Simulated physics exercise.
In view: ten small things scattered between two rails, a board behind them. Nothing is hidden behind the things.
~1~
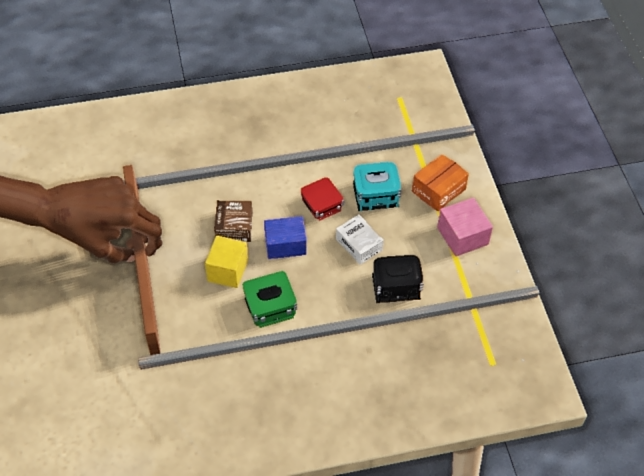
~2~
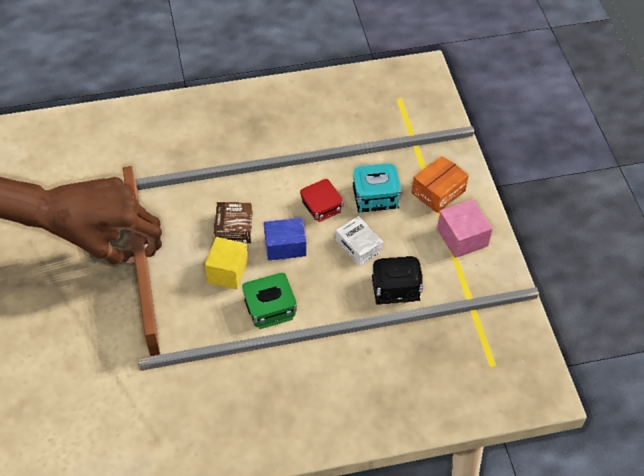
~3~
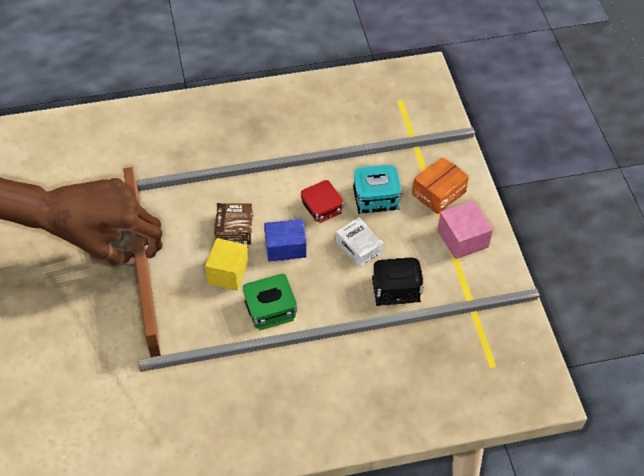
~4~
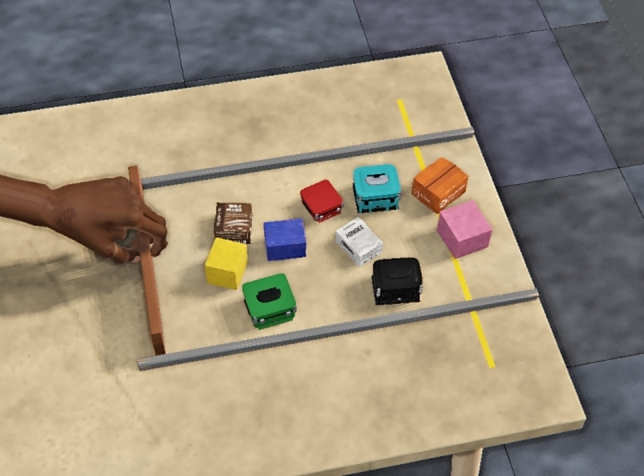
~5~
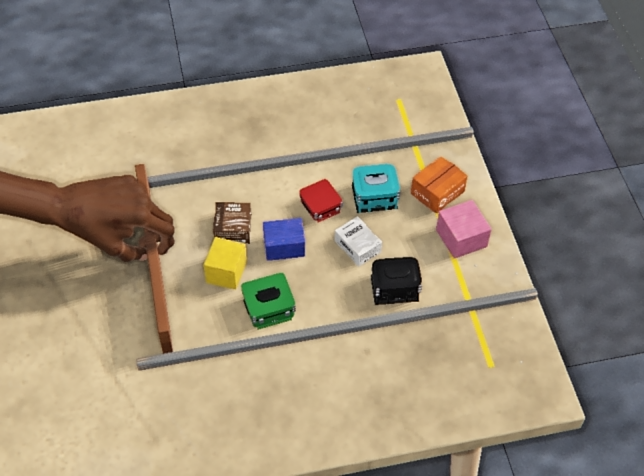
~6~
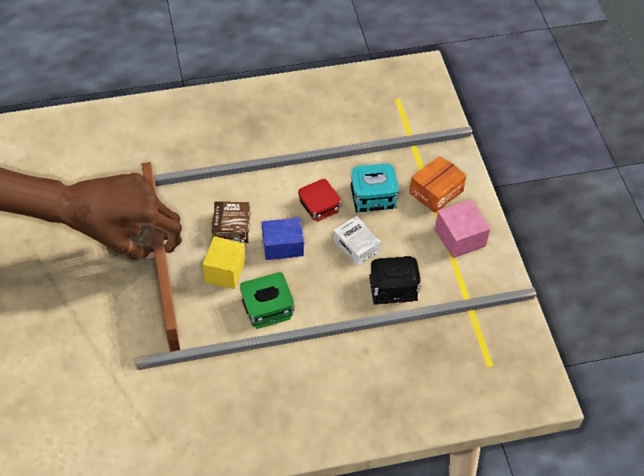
A dark-skinned hand grips a reddish-brown board at the left of a pale wooden table, seen from above at an angle over grey floor tiles. Between two grey rails sit small brown, yellow, green, blue, red, white, black, turquoise, orange and pink objects, with yellow tape crossing at the right. The board stays nearly still, then slides slightly rightward without touching them, while the view shifts barely.
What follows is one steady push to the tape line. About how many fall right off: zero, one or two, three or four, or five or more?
As it turns out, the number that fall off is three or four.
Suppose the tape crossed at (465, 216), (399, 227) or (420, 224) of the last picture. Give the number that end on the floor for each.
The counts: 7, 1 and 3.
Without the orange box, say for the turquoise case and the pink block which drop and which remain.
The turquoise case falls, the pink block tumbles off.
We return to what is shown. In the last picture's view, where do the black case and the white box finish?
The black case stops around (524, 258); the white box around (504, 231).
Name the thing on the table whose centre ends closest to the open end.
That is the black case.
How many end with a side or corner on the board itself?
3 of them.
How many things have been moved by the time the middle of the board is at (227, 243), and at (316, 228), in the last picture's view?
At the one place 2, at the other 9.
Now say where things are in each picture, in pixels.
In the first picture, pink block (465, 227); orange box (440, 182); turquoise case (377, 186); board (141, 257); tape (442, 219).
In the second picture, orange box (440, 184); green case (270, 301).
In the third picture, turquoise case (377, 189); black case (397, 281).
In the fourth picture, pink block (464, 229); red case (321, 202).
In the fifth picture, orange box (439, 185); white box (358, 242).
In the sixth picture, pink block (462, 229); orange box (438, 184); turquoise case (374, 188); board (160, 254); tape (439, 221).
Soon after, none off yet; pink block at rest near (462, 229); orange box at rest near (438, 184); turquoise case at rest near (374, 188).
Then, none off yet; pink block at rest near (462, 229); orange box moved about its own width near (482, 182); turquoise case moved about its own width near (434, 177).
At rest, the number that fall off is three or four; fallen, turquoise case, orange box and pink block.
